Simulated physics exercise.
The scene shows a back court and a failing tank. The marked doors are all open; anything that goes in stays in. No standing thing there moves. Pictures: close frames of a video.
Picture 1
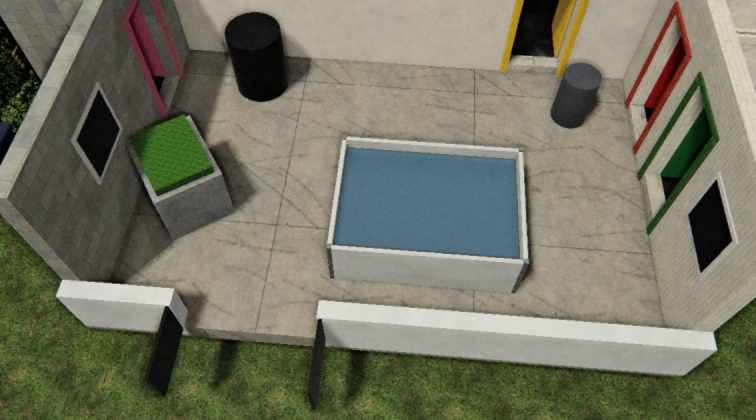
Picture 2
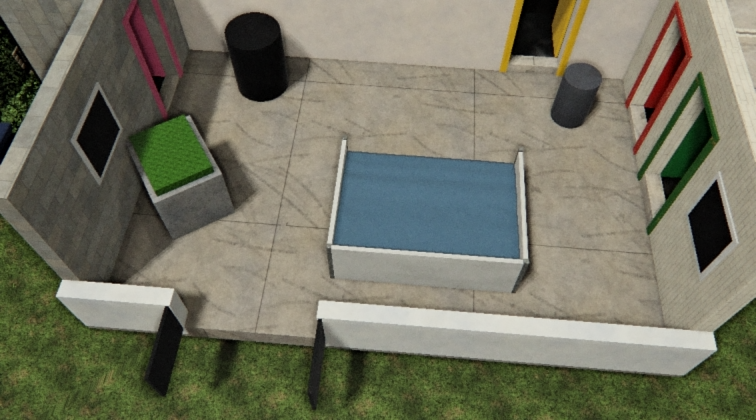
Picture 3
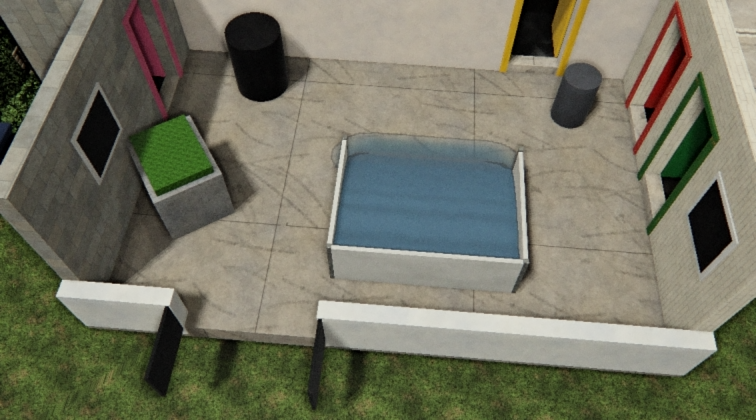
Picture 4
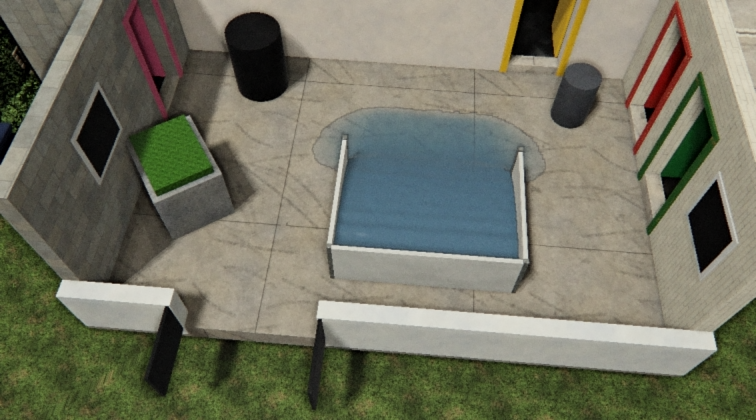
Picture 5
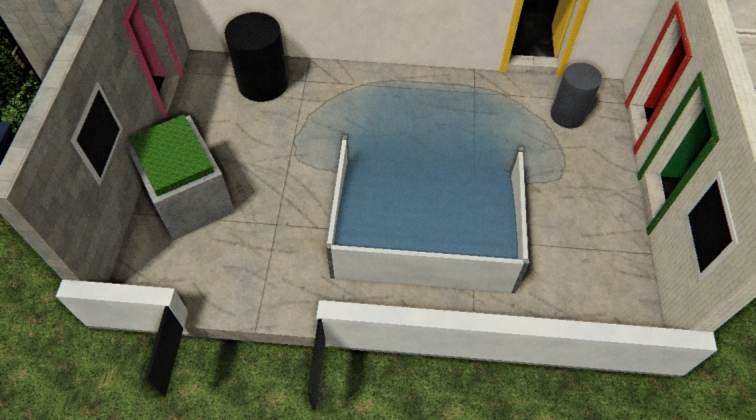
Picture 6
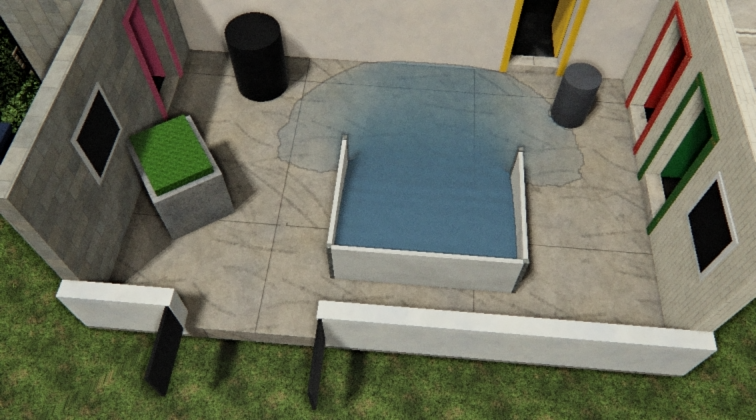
Blue water in a white-walled rectangular tank pours out across the far side once that wall is gone, fanning over the marble paving towards the back wall and curling round both side walls. The walled court is seen from high above, unmoving, with grass in front. A black cylinder and green-topped block stand left, a grey cylinder right, among pink, yellow, red and green doorways.
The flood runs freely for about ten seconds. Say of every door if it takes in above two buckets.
Outcome: The yellow door sees more than two buckets come in; the green door sees no more than two buckets come in; the pink door sees more than two buckets come in; the red door sees more than two buckets come in.
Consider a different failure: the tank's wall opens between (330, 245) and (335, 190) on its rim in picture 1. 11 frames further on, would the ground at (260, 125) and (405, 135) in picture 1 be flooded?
Taking the two points in order, the first is waterlogged and the second is left dry.
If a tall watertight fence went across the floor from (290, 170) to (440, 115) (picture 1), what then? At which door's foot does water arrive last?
That would be the door marked pink.
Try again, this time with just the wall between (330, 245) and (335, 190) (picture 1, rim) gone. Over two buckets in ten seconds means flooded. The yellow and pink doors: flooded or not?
Yellow door takes less; pink door is over.
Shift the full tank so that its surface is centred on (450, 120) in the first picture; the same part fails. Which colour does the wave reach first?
First: The one in yellow.
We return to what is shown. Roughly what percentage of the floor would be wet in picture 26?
I'd put it at roughly 70 per cent.
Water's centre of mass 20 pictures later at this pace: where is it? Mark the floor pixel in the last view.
I'd put it at around (419, 129).
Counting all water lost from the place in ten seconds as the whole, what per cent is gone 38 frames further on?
Near 55 in a hundred.
A moment on, water covers 35 % of the floor; the yellow door under two buckets in, the green door not reached, the pink door not reached, the red door wet at the sill, nothing in.
Next, water covers 45 % of the floor; the yellow door over two buckets in, the green door not reached, the pink door not reached, the red door under two buckets in.
Then, water covers 70 % of the floor; the yellow door far over two buckets in, the green door wet at the sill, nothing in, the pink door under two buckets in, the red door over two buckets in.
Later, water covers 95 % of the floor; the yellow door far over two buckets in, the green door wet at the sill, nothing in, the pink door over two buckets in, the red door far over two buckets in.
In the end, water covers 95 % of the floor; the yellow door far over two buckets in, the green door wet at the sill, nothing in, the pink door over two buckets in, the red door far over two buckets in.
